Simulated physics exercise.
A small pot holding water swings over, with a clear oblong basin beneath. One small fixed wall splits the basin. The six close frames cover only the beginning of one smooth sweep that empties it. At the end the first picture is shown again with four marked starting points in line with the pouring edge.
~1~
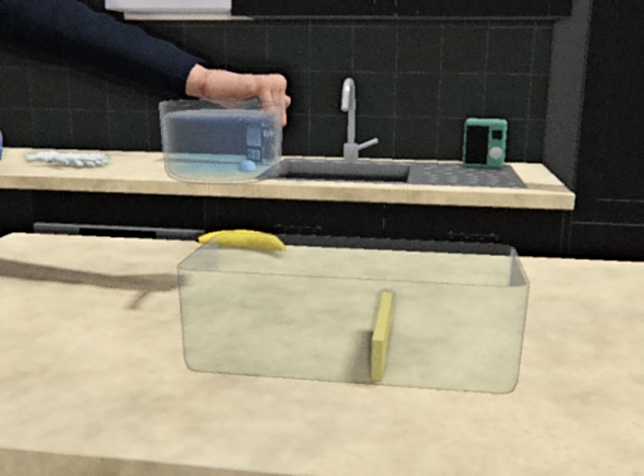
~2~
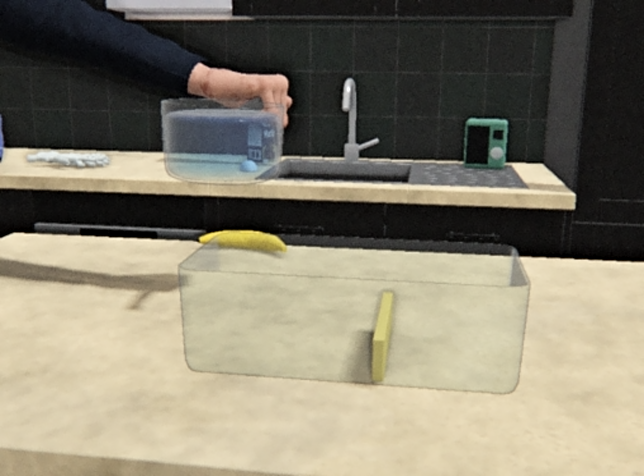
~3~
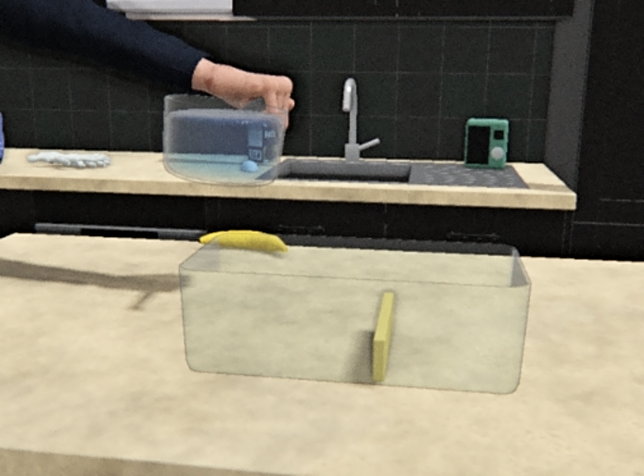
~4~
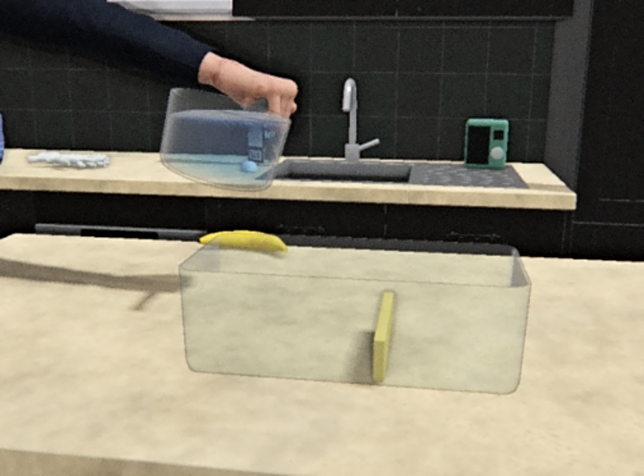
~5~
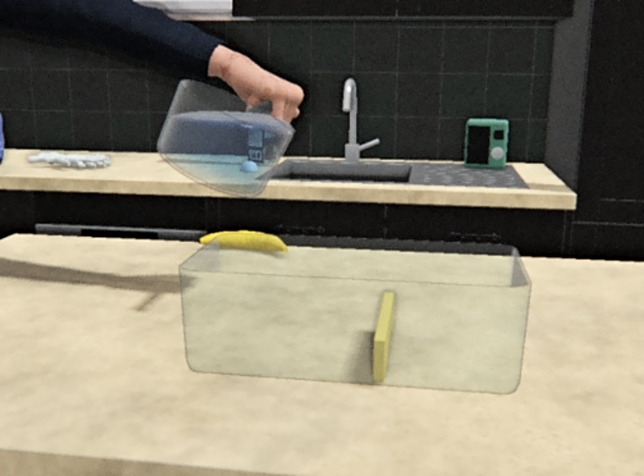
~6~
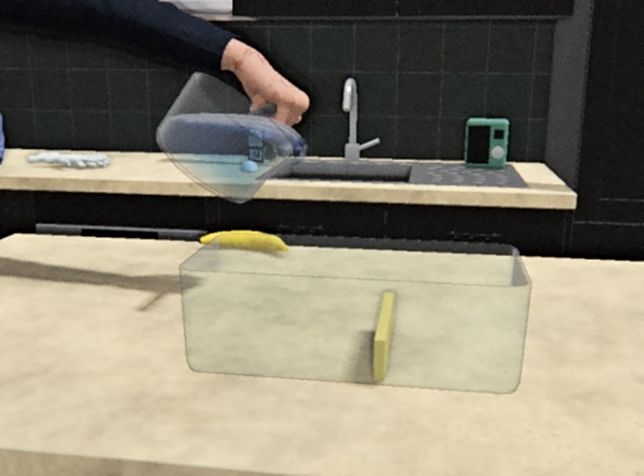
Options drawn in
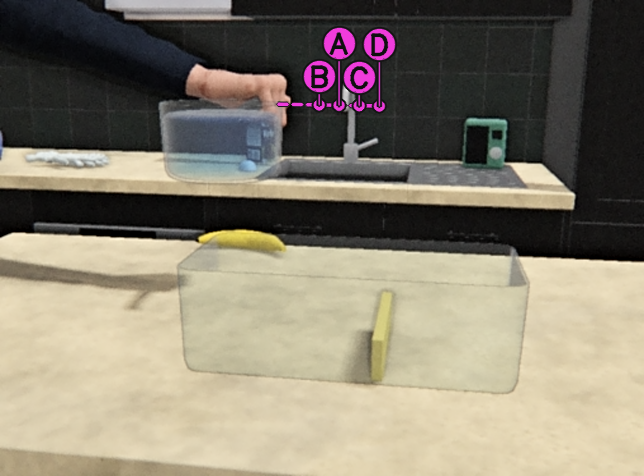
The footage shows a hand holding a clear container of bluish water above a transparent oblong basin on a counter beside a banana, then gradually tilting it to the right until water just passes over its lip.
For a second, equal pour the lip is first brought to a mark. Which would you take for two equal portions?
Dot A does it best.
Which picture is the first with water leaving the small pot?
Picture 5.
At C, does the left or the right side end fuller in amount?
More ends on the right.
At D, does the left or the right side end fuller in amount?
More ends on the right.
In magenta, A at (339, 105); B at (319, 104); C at (359, 105); D at (379, 106).
With A, about 45 % ends left of the wall and 54 % right of it.
With B, about 68 % ends left of the wall and 29 % right of it; 3 % is lost outside.
With C, about 30 % ends left of the wall and 69 % right of it.
With D, about 19 % ends left of the wall and 79 % right of it.
